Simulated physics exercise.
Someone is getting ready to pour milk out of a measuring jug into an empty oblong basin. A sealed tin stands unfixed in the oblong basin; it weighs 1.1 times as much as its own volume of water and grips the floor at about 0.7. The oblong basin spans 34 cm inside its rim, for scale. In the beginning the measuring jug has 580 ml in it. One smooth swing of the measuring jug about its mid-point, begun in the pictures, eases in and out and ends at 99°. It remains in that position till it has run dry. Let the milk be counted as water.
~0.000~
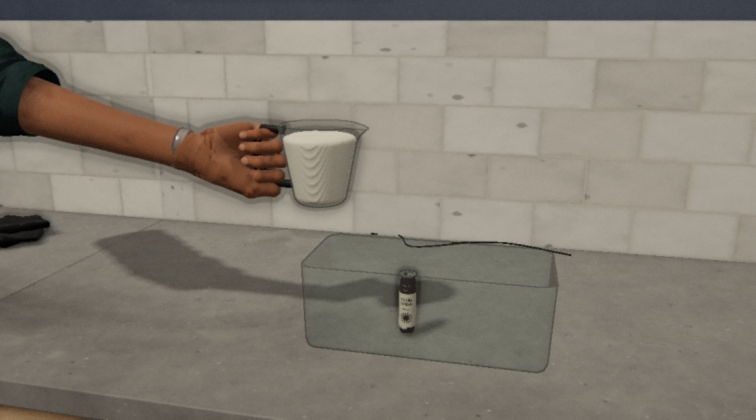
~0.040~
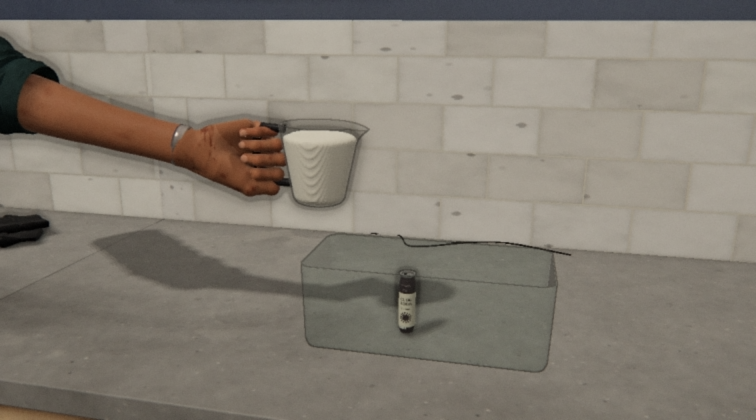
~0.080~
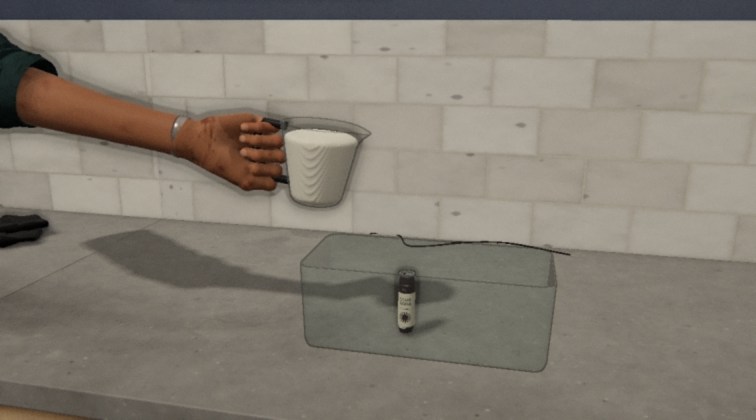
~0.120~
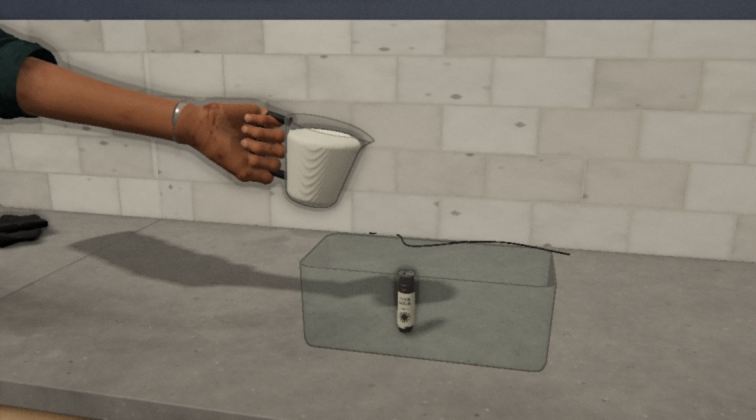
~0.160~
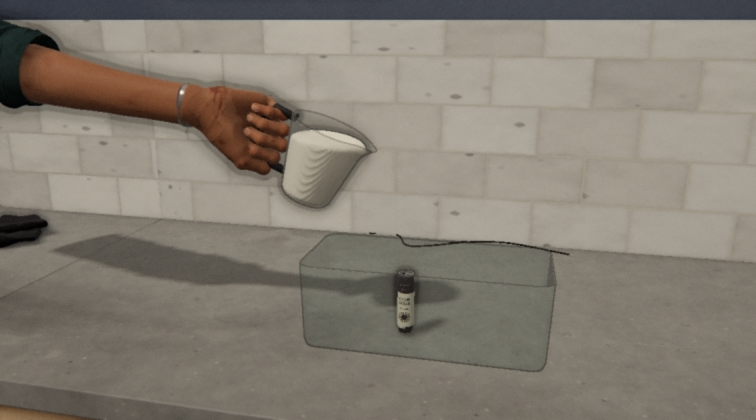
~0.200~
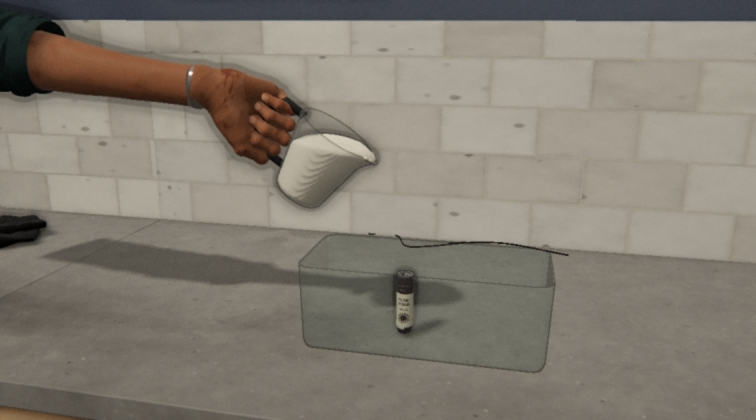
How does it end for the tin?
It's bound to be brought down.
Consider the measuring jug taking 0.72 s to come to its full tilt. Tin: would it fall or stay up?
Then the tin tumbles.
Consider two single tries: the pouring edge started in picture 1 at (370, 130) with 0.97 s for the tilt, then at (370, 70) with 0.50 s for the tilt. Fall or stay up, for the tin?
Run one: It tumbles. Run two: It does not tip.
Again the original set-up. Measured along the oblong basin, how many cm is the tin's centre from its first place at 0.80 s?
I'd put it at around 10 centimetres.
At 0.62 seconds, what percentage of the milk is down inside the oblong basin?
Roughly 80 percent of it.
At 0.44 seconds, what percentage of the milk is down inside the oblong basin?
Around 28 percent.
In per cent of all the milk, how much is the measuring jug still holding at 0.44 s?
44 %.
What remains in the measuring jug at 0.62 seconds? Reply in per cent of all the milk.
10 %.
By 0.44 s the tilt is 96° and 43 per cent is still to pour; the tin stands where it began.
By 0.62 s the tilt is 99° and 9 per cent is still to pour; the tin leans 12°.
By 0.80 s the tilt is 99° and 1 per cent is still to pour; the tin leans 59°.
By 1.00 s the tilt is 99° and 0 per cent is still to pour; the tin lies on its side.
At rest the tin lies on its side.
